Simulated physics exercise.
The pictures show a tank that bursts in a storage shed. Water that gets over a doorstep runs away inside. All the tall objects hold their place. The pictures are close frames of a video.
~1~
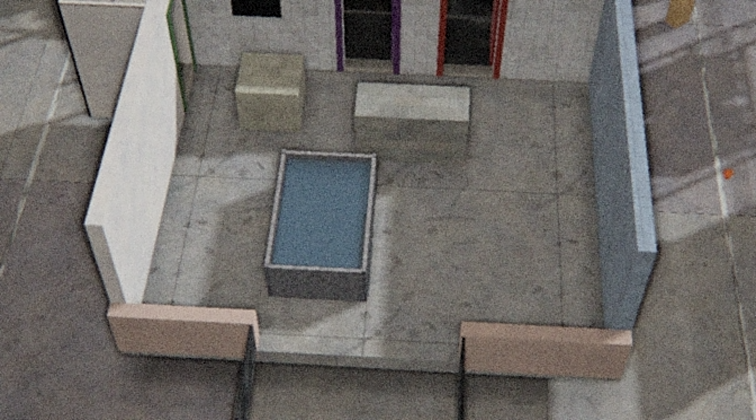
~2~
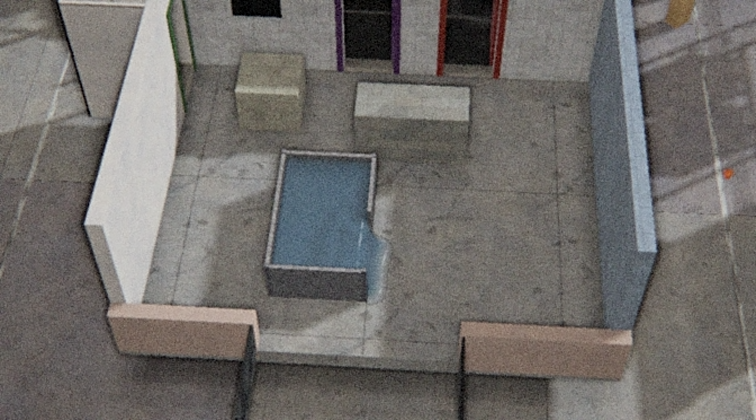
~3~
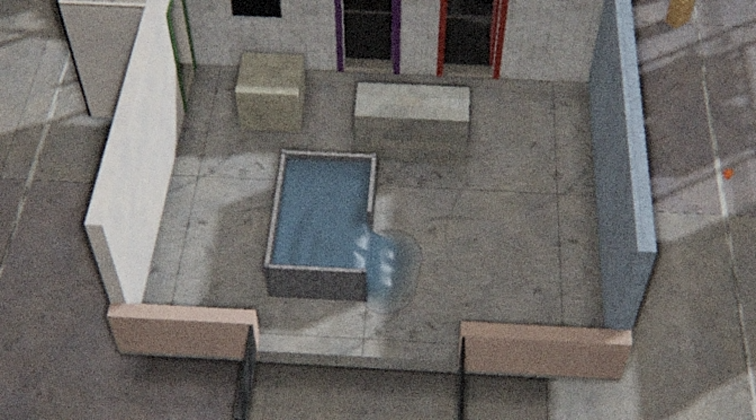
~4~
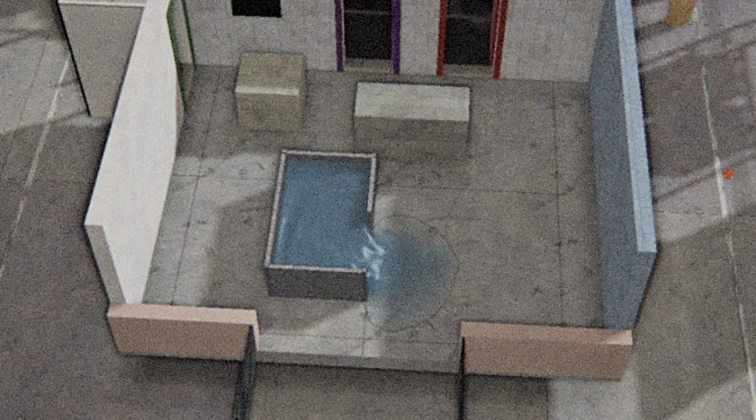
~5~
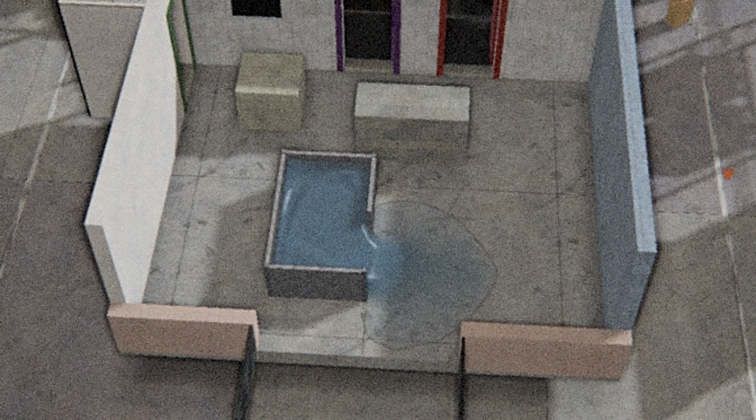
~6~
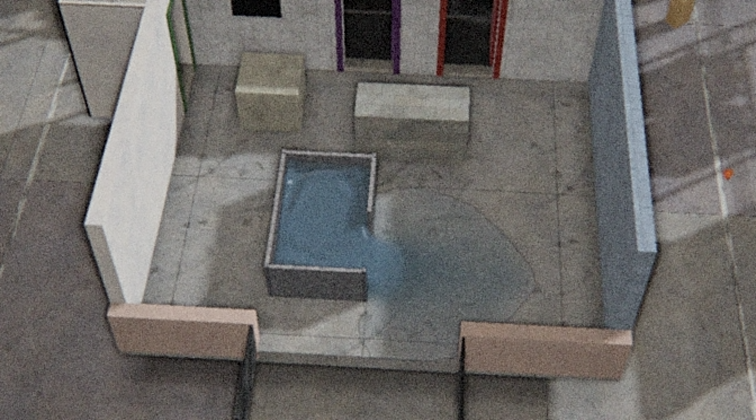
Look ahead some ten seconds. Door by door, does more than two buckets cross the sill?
The green door admits no more than that; the purple door admits no more than that; the red door lets in a lot.
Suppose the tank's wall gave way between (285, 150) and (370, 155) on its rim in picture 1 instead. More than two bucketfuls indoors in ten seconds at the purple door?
In short: Purple door takes more.
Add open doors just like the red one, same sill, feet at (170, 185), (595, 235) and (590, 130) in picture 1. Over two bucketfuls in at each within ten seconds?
In that order: Stays under, passes that mark, takes more.
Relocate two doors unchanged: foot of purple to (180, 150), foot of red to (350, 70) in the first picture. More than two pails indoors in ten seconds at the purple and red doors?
My reading: The purple door keeps below it; the red door keeps below it.
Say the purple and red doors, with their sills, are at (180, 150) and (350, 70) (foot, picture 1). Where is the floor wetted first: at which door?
The one in red.
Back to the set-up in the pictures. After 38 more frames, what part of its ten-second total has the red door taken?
Close to 35 %.
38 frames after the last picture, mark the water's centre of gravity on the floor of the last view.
I would point to (473, 201).
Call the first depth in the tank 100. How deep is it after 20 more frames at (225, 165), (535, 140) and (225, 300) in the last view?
In turn 0, 8 and 0 in a hundred.
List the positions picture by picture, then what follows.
Still water in the water tank at (323, 212), in the first picture.
The front is at (381, 240), out from the gap at (365, 259), in the second picture.
The front is at (415, 248), out from the gap at (365, 261), in the third picture.
Water pours out at (365, 262) and has run to (452, 259), in the fourth picture.
Water pours out at (365, 262) and has run to (490, 267), in the fifth picture.
Water pours out at (365, 262) and has run to (528, 288), in the sixth picture.
A moment on, water covers 30 % of the floor; the green door not reached, the purple door not reached, the red door not reached.
Next, water covers 35 % of the floor; the green door not reached, the purple door not reached, the red door not reached.
Then, water covers 40 % of the floor; the green door not reached, the purple door not reached, the red door not reached.
Later, water covers 60 % of the floor; the green door not reached, the purple door wet at the sill, nothing in, the red door under two buckets in.
In the end, water covers 75 % of the floor; the green door wet at the sill, nothing in, the purple door wet at the sill, nothing in, the red door over two buckets in.
